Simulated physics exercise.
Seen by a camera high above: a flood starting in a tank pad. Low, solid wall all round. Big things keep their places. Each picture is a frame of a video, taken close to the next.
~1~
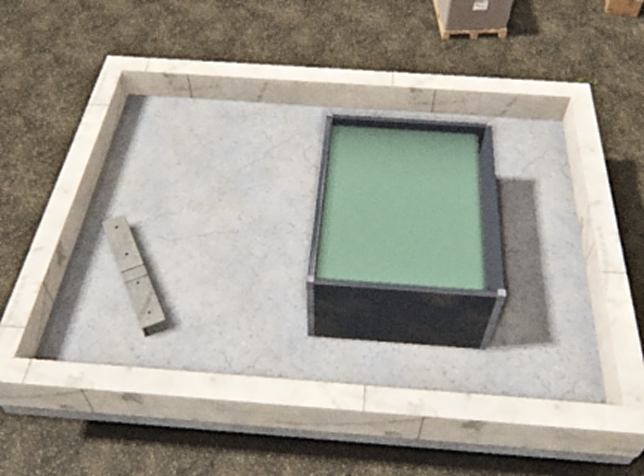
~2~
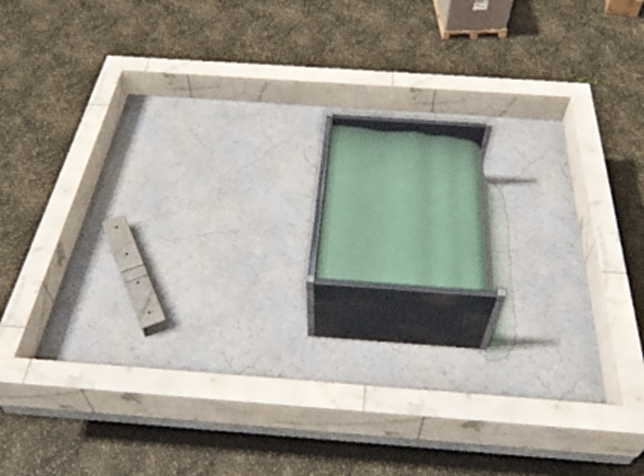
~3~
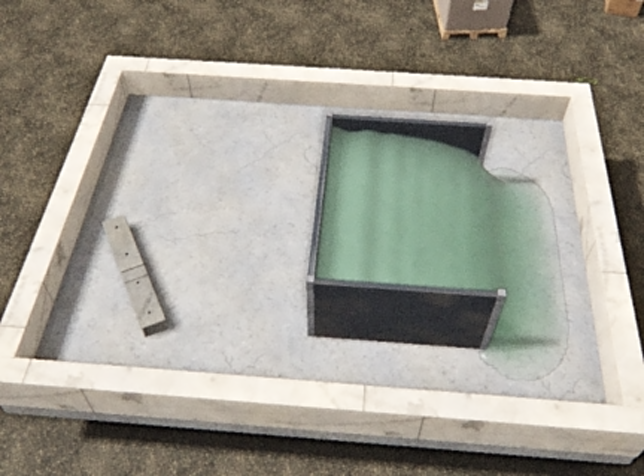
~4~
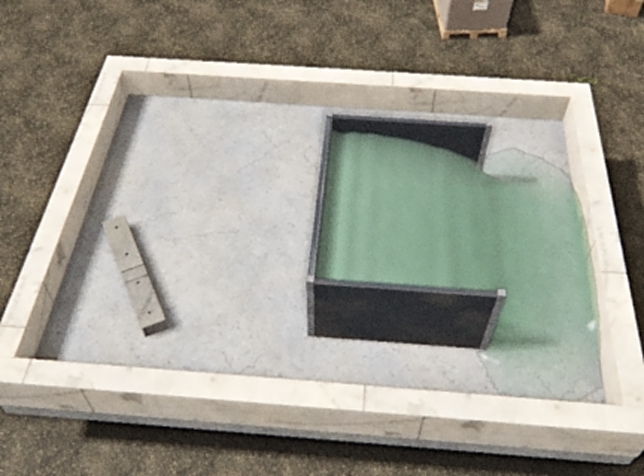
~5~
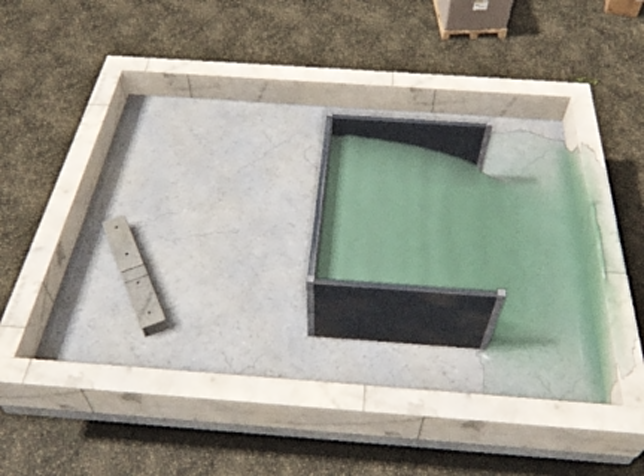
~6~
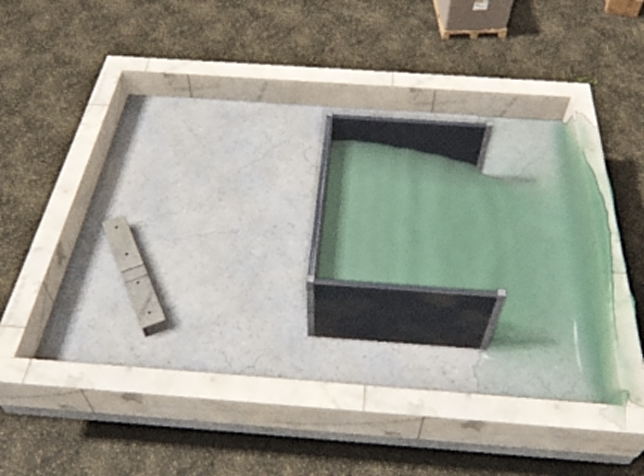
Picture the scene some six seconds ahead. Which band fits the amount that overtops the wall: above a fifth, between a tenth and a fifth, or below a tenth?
It falls between a tenth and a fifth.
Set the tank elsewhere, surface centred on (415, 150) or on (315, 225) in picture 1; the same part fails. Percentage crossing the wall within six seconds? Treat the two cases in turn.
First try: Around 16 %; second try: Around 10 %.
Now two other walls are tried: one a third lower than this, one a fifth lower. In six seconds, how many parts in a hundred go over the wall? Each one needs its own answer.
32 % then 24 %.
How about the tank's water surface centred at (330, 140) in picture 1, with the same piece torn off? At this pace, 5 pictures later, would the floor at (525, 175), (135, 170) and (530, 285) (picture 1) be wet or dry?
Submerged, untouched, submerged.
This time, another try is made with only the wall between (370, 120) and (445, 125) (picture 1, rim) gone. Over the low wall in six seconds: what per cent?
Estimate: 4 %.
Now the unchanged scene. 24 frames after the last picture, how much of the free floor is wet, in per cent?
About 90 in a hundred.
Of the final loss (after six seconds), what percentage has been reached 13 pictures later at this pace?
I'd say about 100 per cent.
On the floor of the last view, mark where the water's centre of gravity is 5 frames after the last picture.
Close to pixel (471, 261).
A moment on, water covers 25 % of the floor; the low wall has let 2 % over.
Next, water covers 30 % of the floor; the low wall has let 9 % over.
Then, water covers 55 % of the floor; the low wall has let 15 % over.
Later, water covers 70 % of the floor; the low wall has let 15 % over.
In the end, water covers 75 % of the floor; the low wall has let 15 % over.
